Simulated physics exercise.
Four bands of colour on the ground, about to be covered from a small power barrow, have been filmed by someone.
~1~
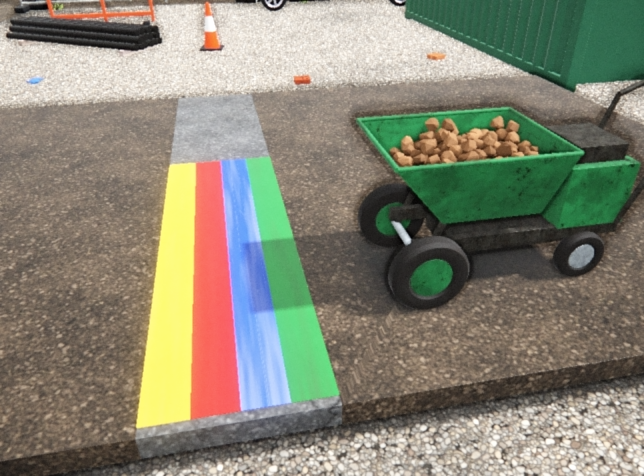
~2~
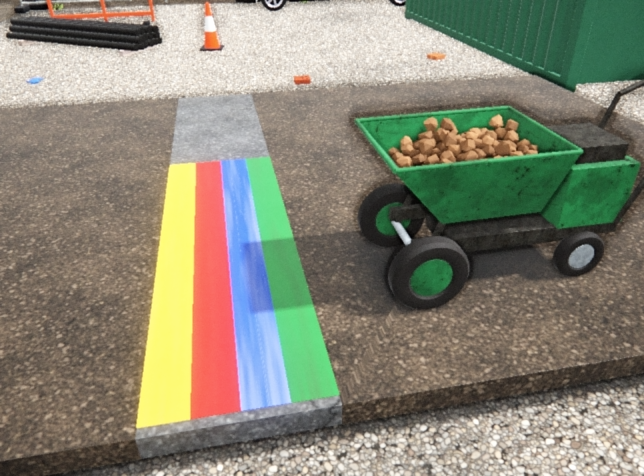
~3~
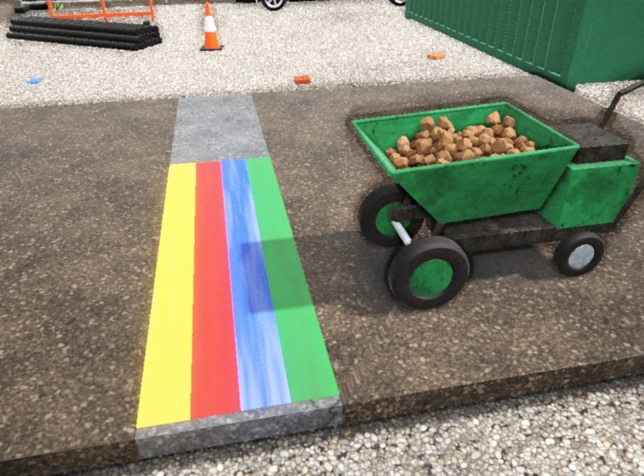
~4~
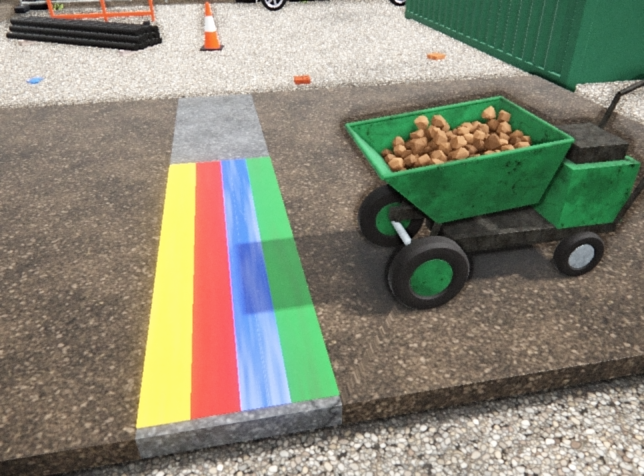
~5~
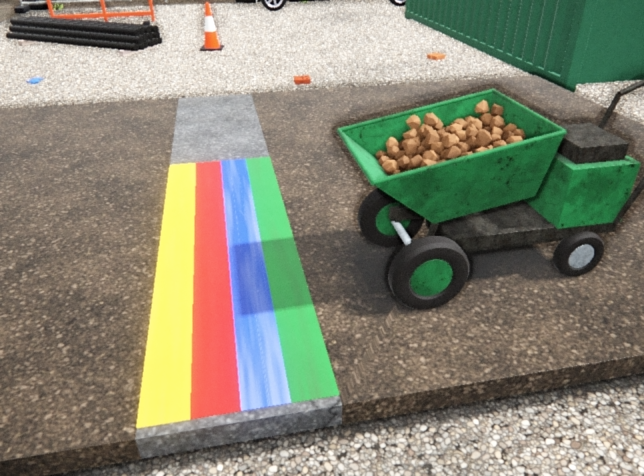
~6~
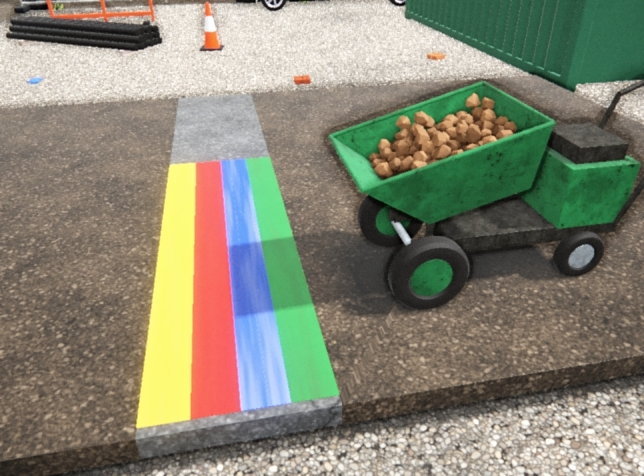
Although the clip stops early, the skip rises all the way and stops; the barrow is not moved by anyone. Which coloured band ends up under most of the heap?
The blue one.
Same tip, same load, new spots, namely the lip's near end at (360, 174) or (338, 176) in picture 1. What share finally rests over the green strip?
That works out to 0 per cent for the first position and 0 per cent for the second.
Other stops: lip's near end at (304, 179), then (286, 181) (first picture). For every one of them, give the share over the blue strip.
The share would be near 0 percent, and then near 0 percent.
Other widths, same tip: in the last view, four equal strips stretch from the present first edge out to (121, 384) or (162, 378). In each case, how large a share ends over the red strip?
In turn, 20 and 20 in a hundred.
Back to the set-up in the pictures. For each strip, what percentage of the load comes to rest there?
Estimated shares: Green strip 15 %, blue strip 30 %, red strip 20 %, yellow strip 5 %.
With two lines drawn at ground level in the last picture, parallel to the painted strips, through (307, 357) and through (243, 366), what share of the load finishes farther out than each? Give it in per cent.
Close to 70 and 30 per cent respectively.
Soon after the last picture, skip tipped steeply; all in the skip.
A little later, skip tipped right over; most in the skip; a small part over the green strip; a small part over the blue strip; a stray few over the red strip.
Later still, skip tipped right over; about a quarter in the skip; a small part over the green strip; about a third over the blue strip; about a quarter over the red strip; a small part over the yellow strip; a small part off the paint.
At rest, skip tipped right over; about a quarter in the skip; a small part over the green strip; about a quarter over the blue strip; about a quarter over the red strip; a small part over the yellow strip; a small part off the paint.
